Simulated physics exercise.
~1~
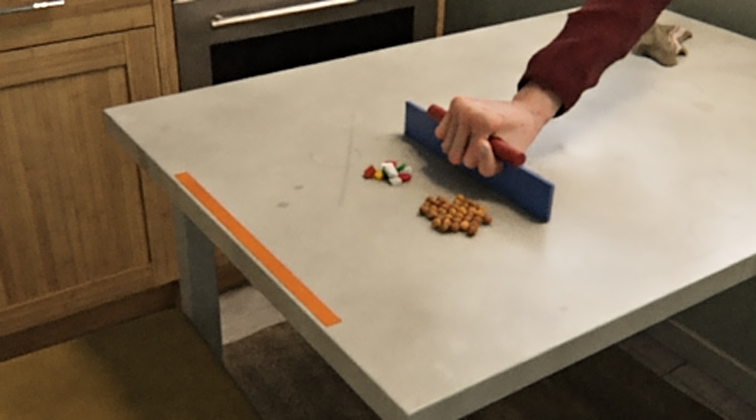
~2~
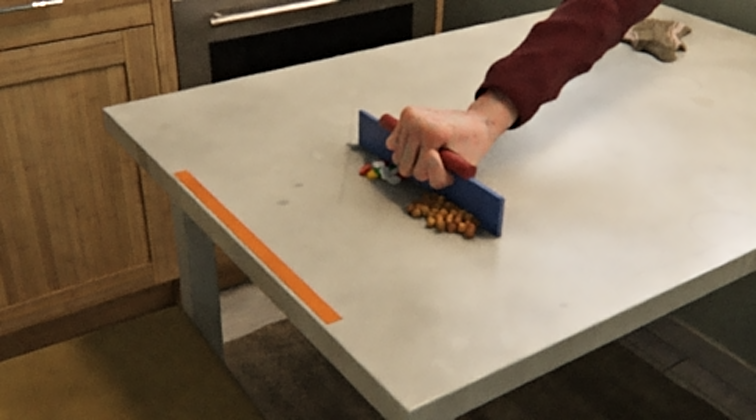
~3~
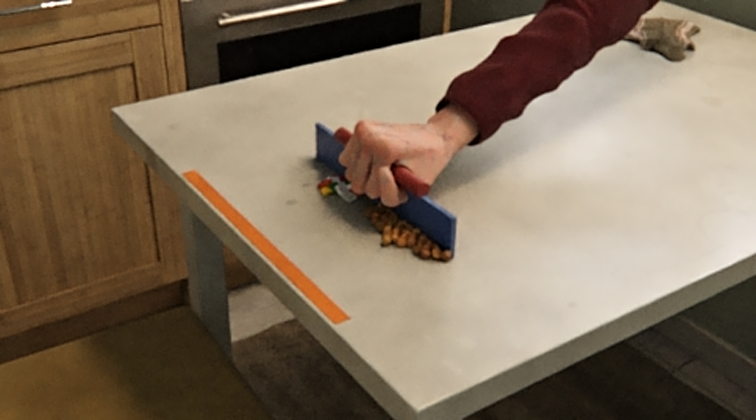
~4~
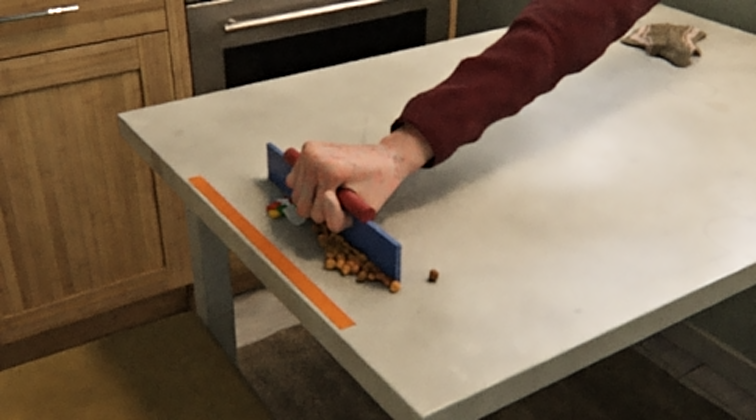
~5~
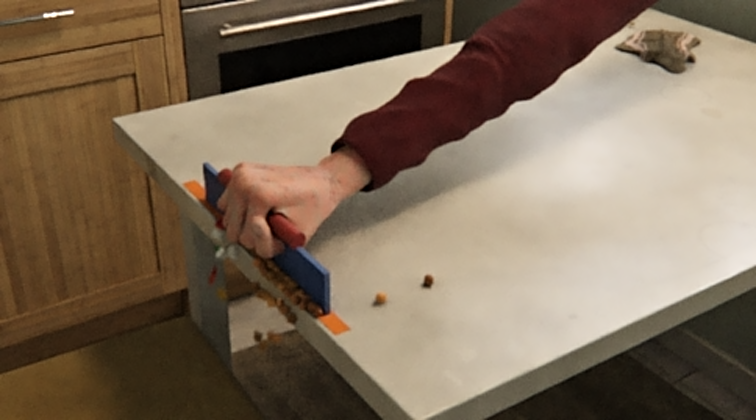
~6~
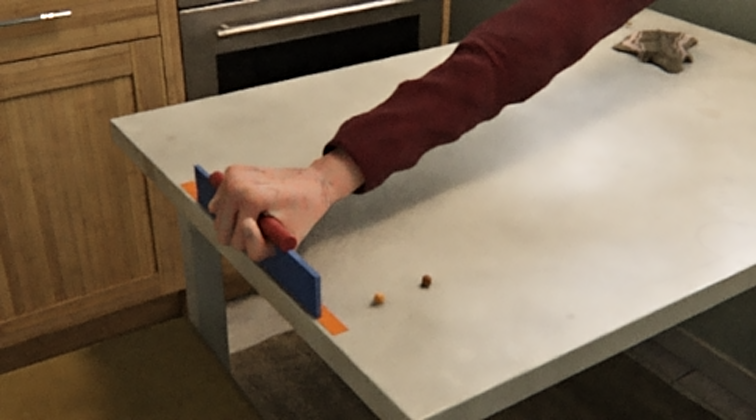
A hand gripping a blue scraper swept two small piles, one of brown nuggets and one of colourful bits, left across a pale table to the orange tape, where nearly everything spilled over the edge, leaving two brown pieces behind on top.
